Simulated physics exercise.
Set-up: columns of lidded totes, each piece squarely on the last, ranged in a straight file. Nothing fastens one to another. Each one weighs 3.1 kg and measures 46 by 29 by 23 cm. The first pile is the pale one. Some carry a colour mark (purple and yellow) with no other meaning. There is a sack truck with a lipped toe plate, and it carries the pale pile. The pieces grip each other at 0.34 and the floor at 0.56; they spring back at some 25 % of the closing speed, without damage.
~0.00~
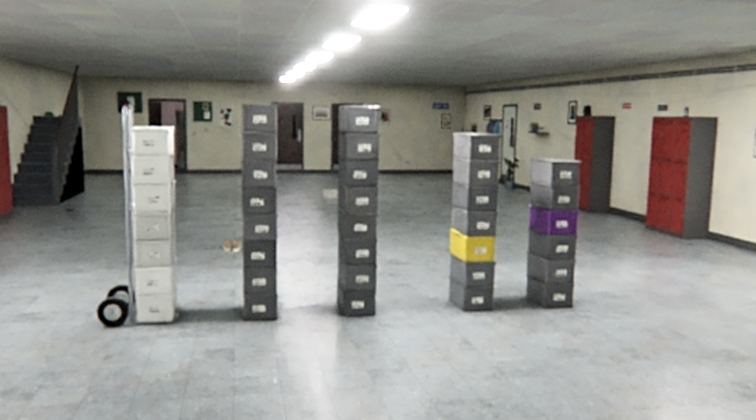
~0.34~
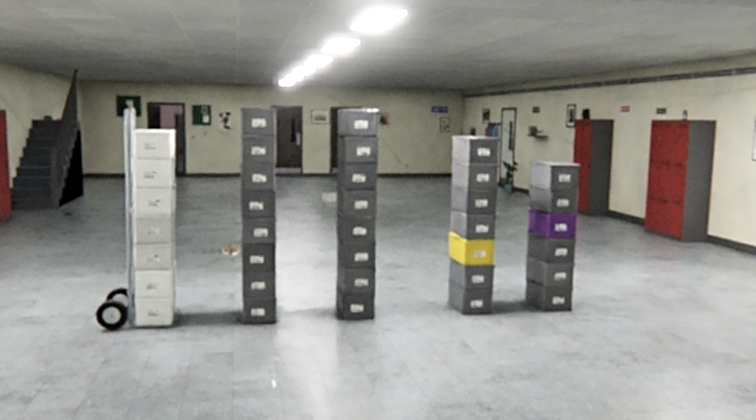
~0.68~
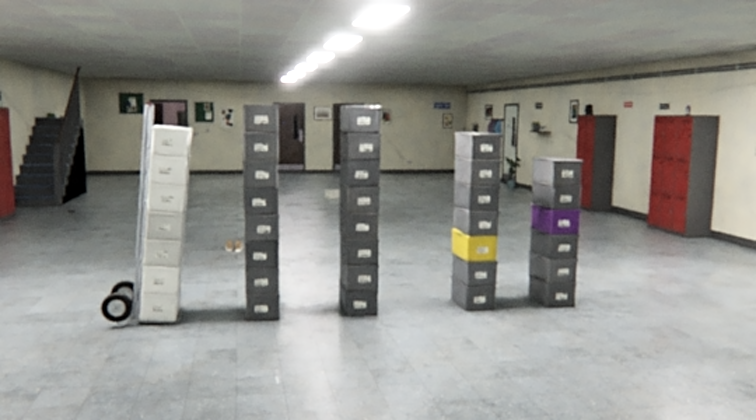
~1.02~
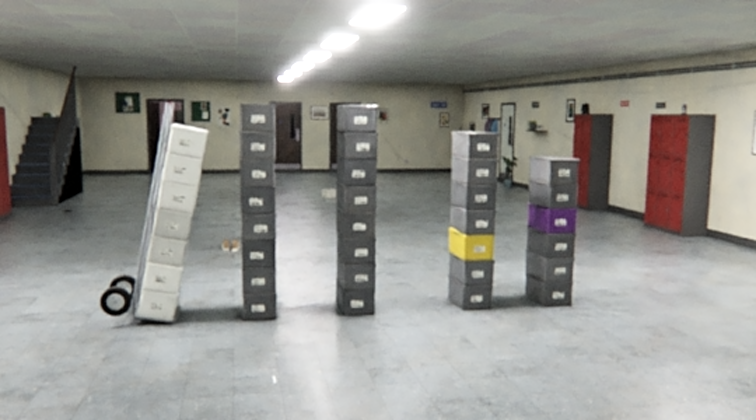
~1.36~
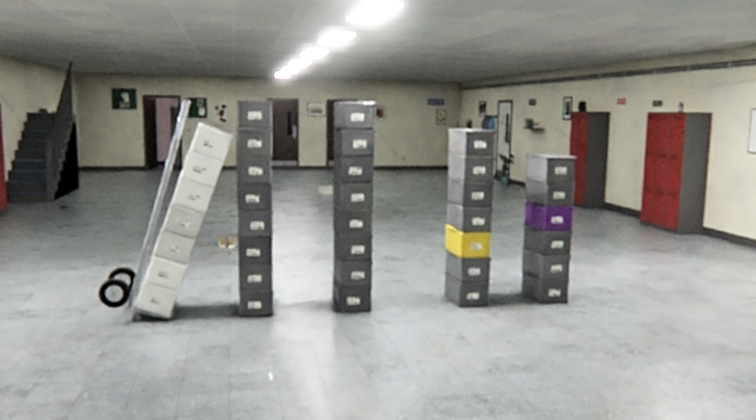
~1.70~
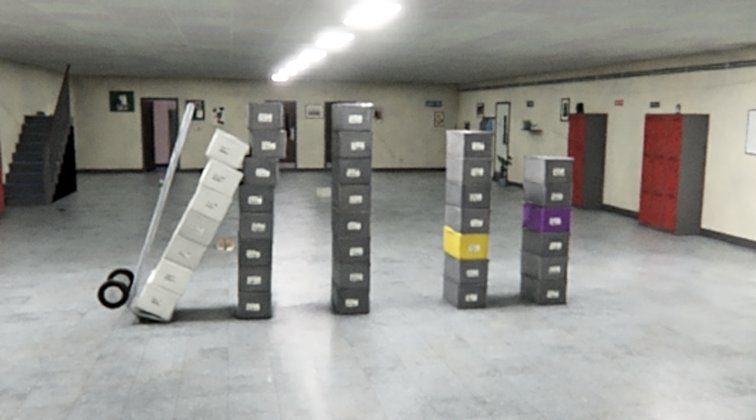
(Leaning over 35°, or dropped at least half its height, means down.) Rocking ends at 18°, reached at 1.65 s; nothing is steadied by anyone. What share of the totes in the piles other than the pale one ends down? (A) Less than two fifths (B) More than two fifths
More than two fifths.
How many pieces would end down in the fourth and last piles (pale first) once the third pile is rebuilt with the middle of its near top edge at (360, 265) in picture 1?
Down by pile: Fourth 6, last 4.
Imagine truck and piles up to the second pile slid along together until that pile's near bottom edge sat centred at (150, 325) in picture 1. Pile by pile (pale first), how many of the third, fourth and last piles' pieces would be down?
Third 7, fourth 6, last 5.
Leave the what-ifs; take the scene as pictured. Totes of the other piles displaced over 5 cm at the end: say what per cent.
Share: 100 in a hundred.
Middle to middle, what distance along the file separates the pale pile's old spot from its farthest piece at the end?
170 cm.
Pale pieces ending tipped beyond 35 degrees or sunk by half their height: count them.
The answer is 7 pale pieces.
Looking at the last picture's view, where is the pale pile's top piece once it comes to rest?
(344, 256).
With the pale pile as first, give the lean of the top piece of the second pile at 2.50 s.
It leans around 20°.
By 2.50 s, 7 of the pale pile down; none of the 29 other totes down, 13 disturbed.
By 3.12 s, 7 of the pale pile down; 16 of the 29 other totes down; yellow tote tilted 5°.
By 3.98 s, 7 of the pale pile down; 29 of the 29 other totes down; purple tote on its side; yellow tote tilted 39°, 21 cm lower.
When it is over (7.0 s), 7 of the pale pile down; 29 of the 29 other totes down; purple tote upside down; yellow tote tilted 41°, 22 cm lower. That is 100 per cent. In pixels of the last frame, middles, purple tote near (672, 283), yellow tote near (536, 263).
